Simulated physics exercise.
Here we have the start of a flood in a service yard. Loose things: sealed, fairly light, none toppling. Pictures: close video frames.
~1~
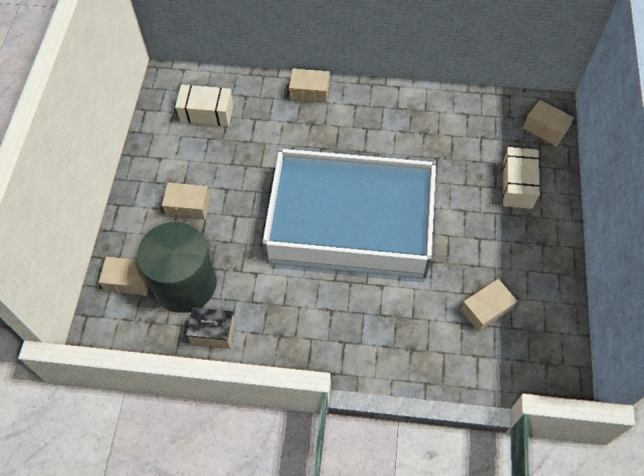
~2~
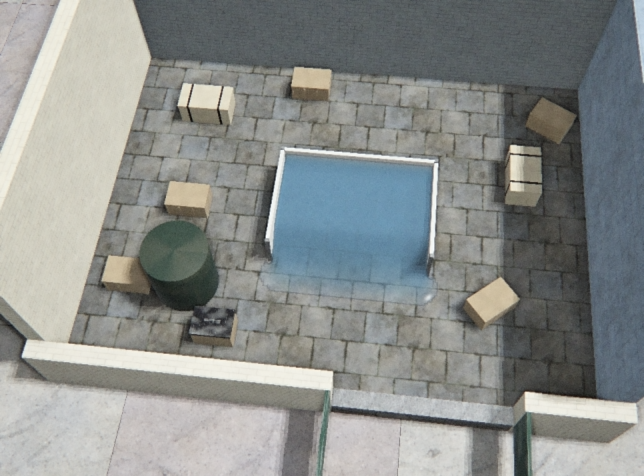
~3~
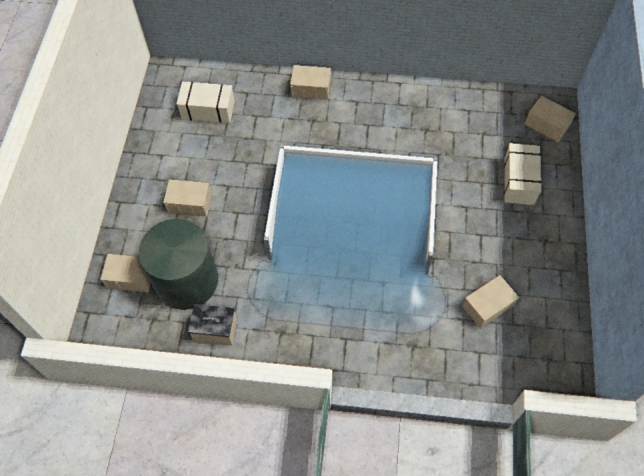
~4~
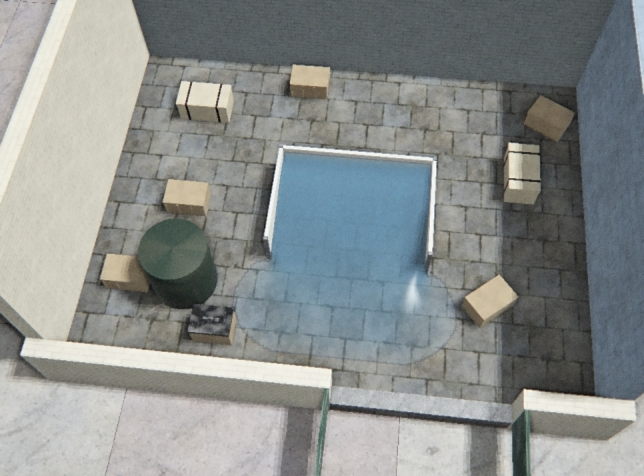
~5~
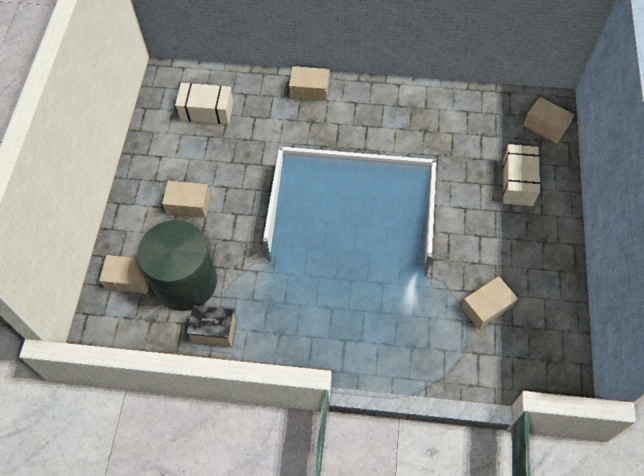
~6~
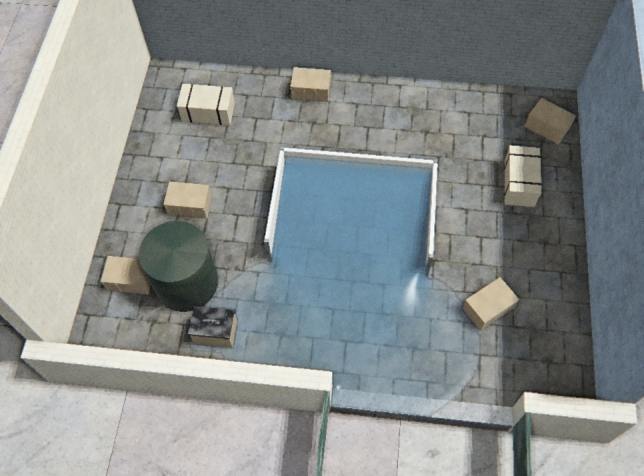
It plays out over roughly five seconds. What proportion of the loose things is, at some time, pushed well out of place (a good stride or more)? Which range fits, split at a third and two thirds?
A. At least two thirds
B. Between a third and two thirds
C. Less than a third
Answer: C.
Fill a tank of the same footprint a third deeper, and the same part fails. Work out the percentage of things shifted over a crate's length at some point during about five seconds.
Estimate: Around 40 in a hundred.
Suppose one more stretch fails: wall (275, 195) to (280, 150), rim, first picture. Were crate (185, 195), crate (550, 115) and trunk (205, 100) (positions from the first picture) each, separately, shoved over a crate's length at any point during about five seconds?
Listed in turn, ends up that far off, never travels that far, ends up that far off.
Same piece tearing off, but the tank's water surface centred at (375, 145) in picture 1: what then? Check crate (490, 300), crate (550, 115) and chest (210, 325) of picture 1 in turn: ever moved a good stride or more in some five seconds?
The three, one by one: Past that mark, short of that and past that mark.
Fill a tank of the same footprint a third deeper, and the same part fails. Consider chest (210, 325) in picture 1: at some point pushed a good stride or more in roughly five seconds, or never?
The finding is simple: Carried at least that far.
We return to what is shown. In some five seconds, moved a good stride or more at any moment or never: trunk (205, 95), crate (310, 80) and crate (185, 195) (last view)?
Per object, same order: Less than that / less than that / less than that.
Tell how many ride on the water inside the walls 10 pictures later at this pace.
0.
A moment on, 0 of 8 are well off their spots; 0 afloat.
Next, 1 of 8 are well off their spots; 0 afloat.
Later, 1 of 8 are well off their spots; 1 afloat.
In the end, 2 of 8 are well off their spots, and 2 have been at some point; 0 afloat.
